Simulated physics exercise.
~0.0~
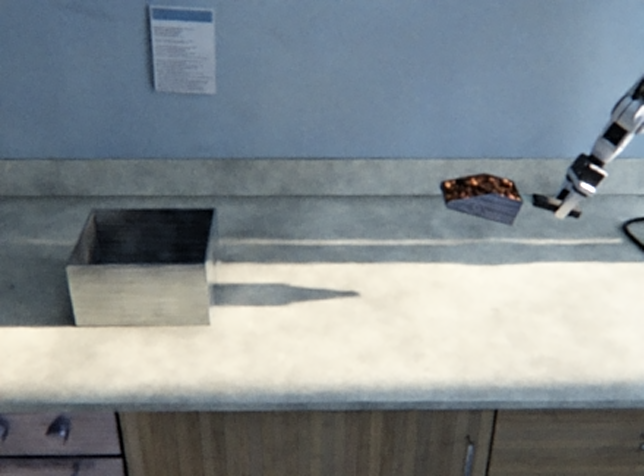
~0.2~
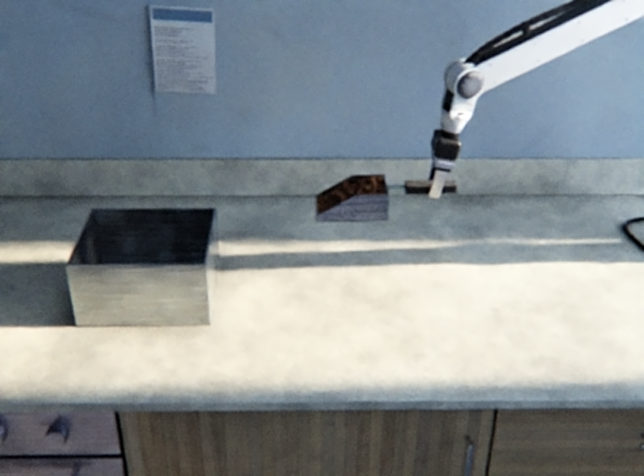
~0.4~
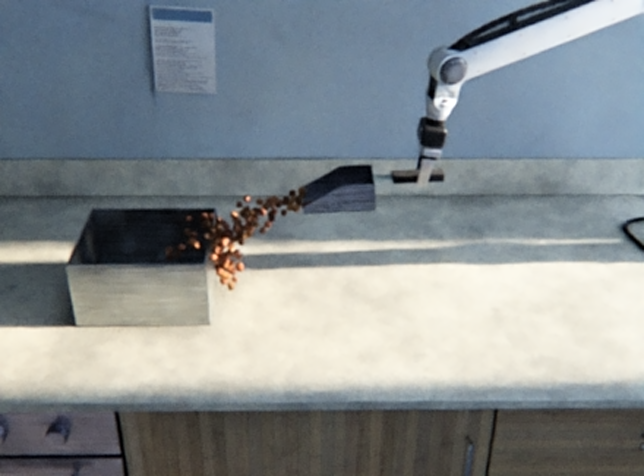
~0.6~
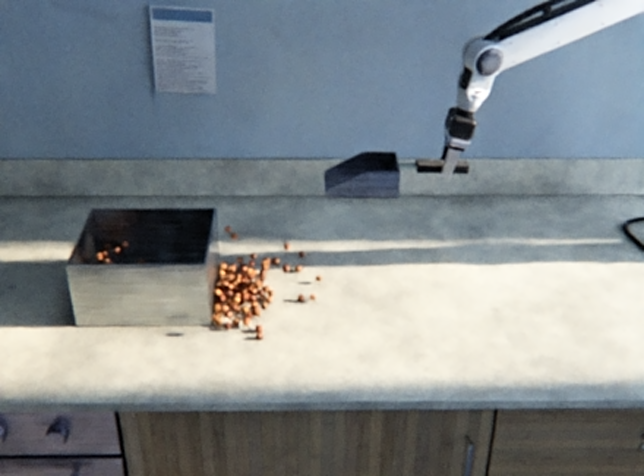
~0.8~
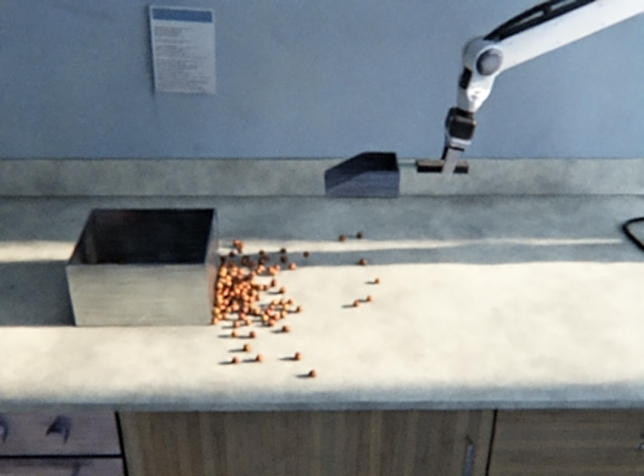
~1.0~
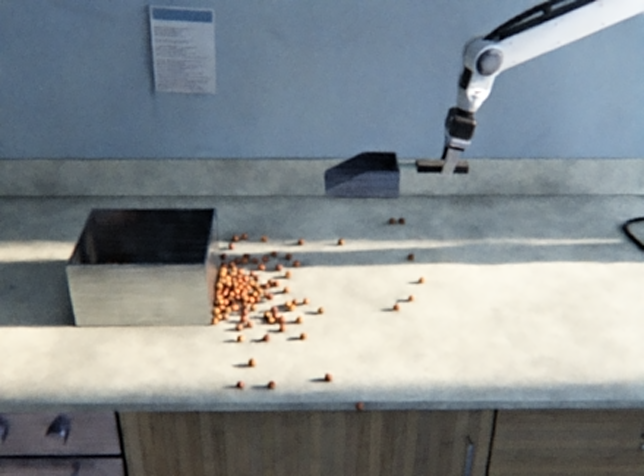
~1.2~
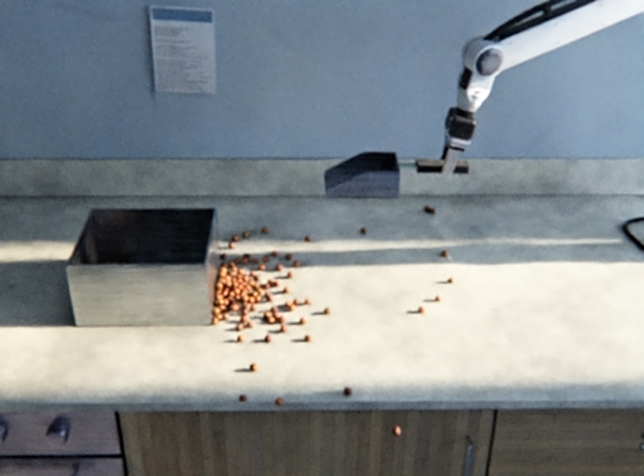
A white robot arm holds a dark scoop heaped with reddish-brown hazelnuts above a pale grey counter, seen from the front and slightly above. An open metal bin stands at left, before a blue wall with a posted sheet, and wooden cabinets sit below. The arm sweeps the scoop left toward the bin, then the nuts fly off its front in a stream. Some drop into the bin, but most land beside it as the emptied scoop draws back slightly and stops. Nuts scatter and roll outward, a few reaching the counter's front edge, leaving a pile against the bin's right side.
